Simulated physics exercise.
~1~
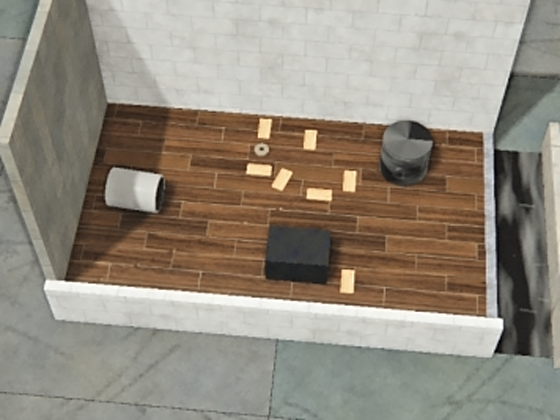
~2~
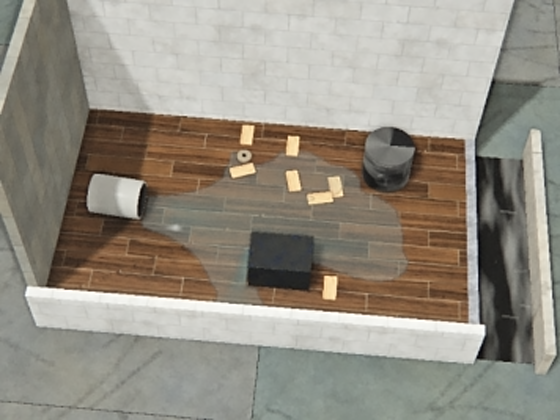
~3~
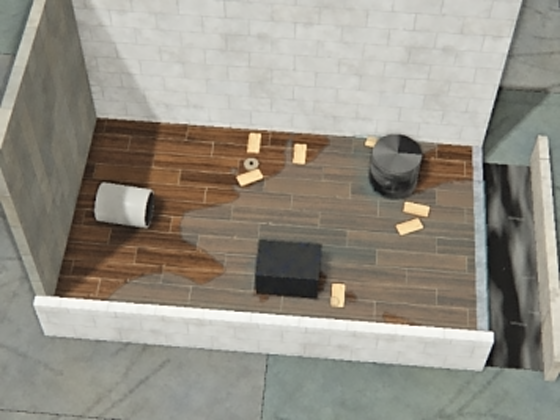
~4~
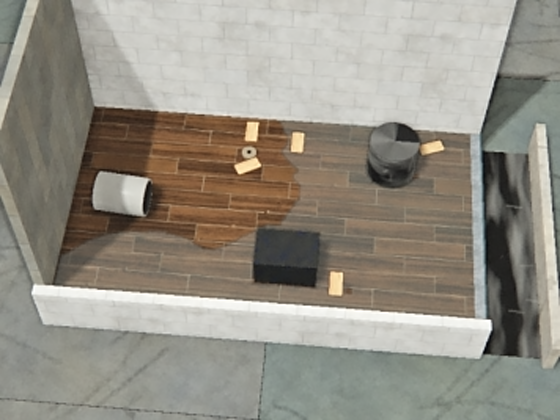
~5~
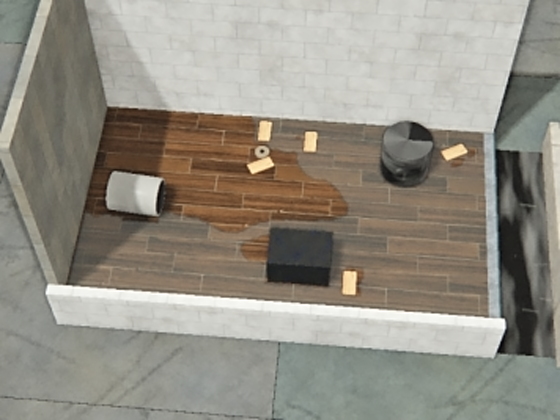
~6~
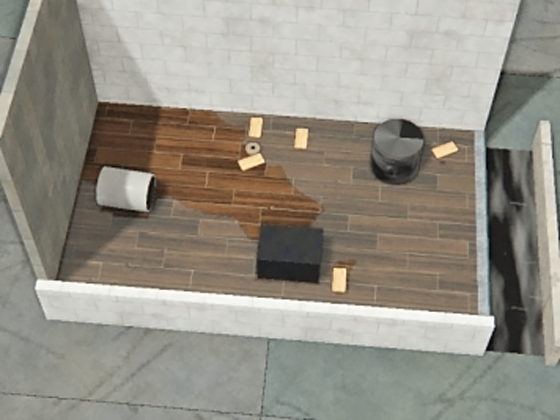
A thin sheet of water spread across the wooden floor of a small walled room from the left, carrying three of the loose light blocks rightward; two disappeared from view, and one came to rest beyond the dark round drum.
